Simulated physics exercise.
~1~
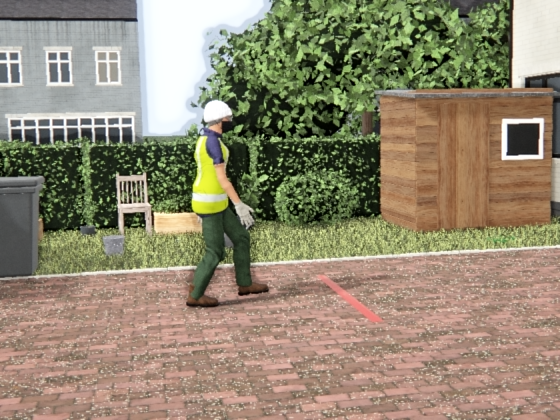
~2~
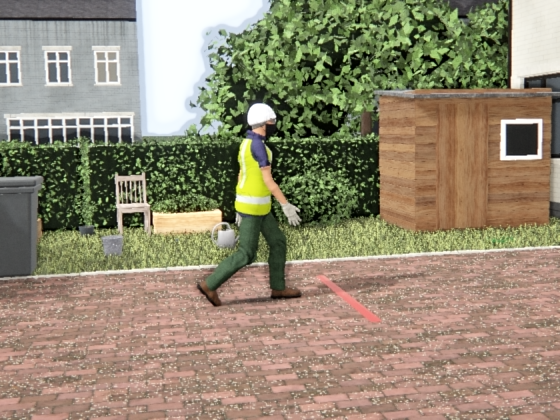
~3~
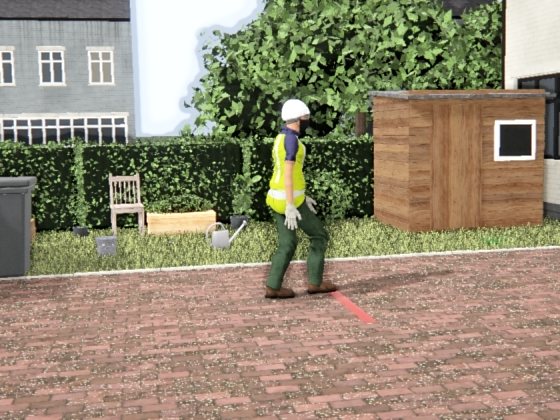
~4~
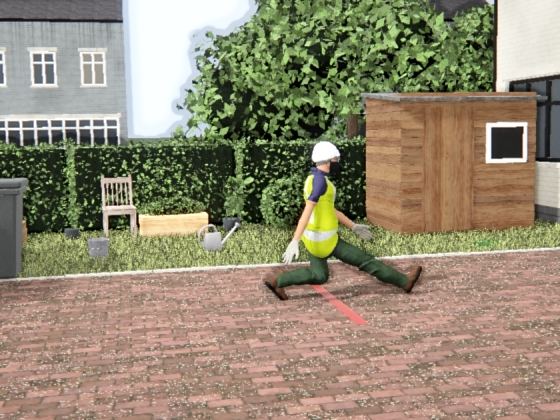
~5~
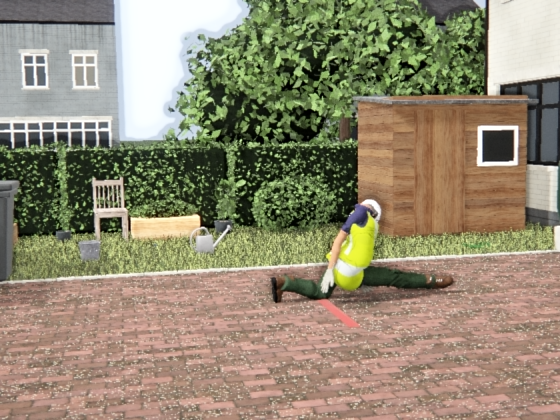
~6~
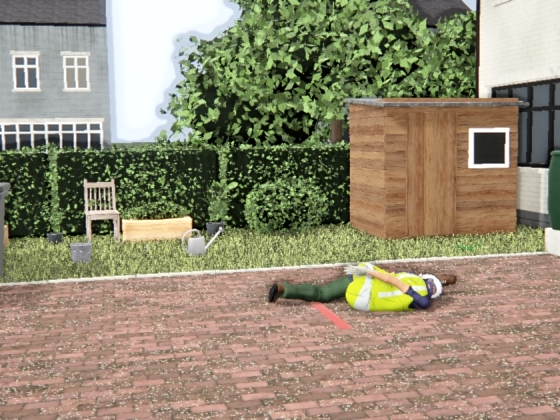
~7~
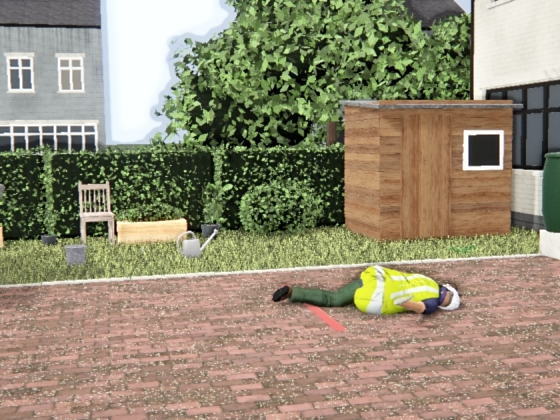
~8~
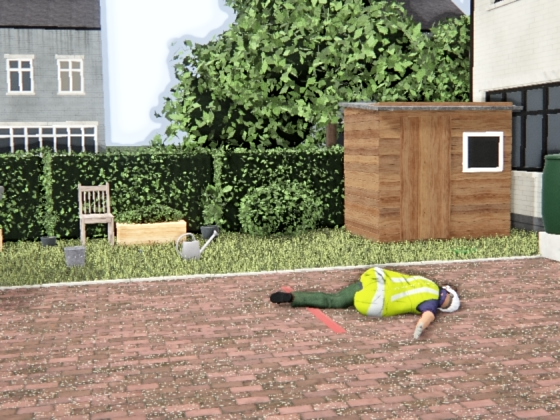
A worker in a white hard hat, yellow high-visibility vest and dark green trousers walks rightward across a reddish brick pavement, seen from the side at a distance. Behind are a clipped hedge, a wooden chair and grey watering can on the grass to the left, and a brown wooden shed to the right. As the camera pans slightly right, the worker reaches a strip of red tape, and the legs slide wide apart. The torso sinks and tips forward to the right, toppling onto the bricks. The worker ends lying down, head to the right, with head, chest and hips beyond the tape.
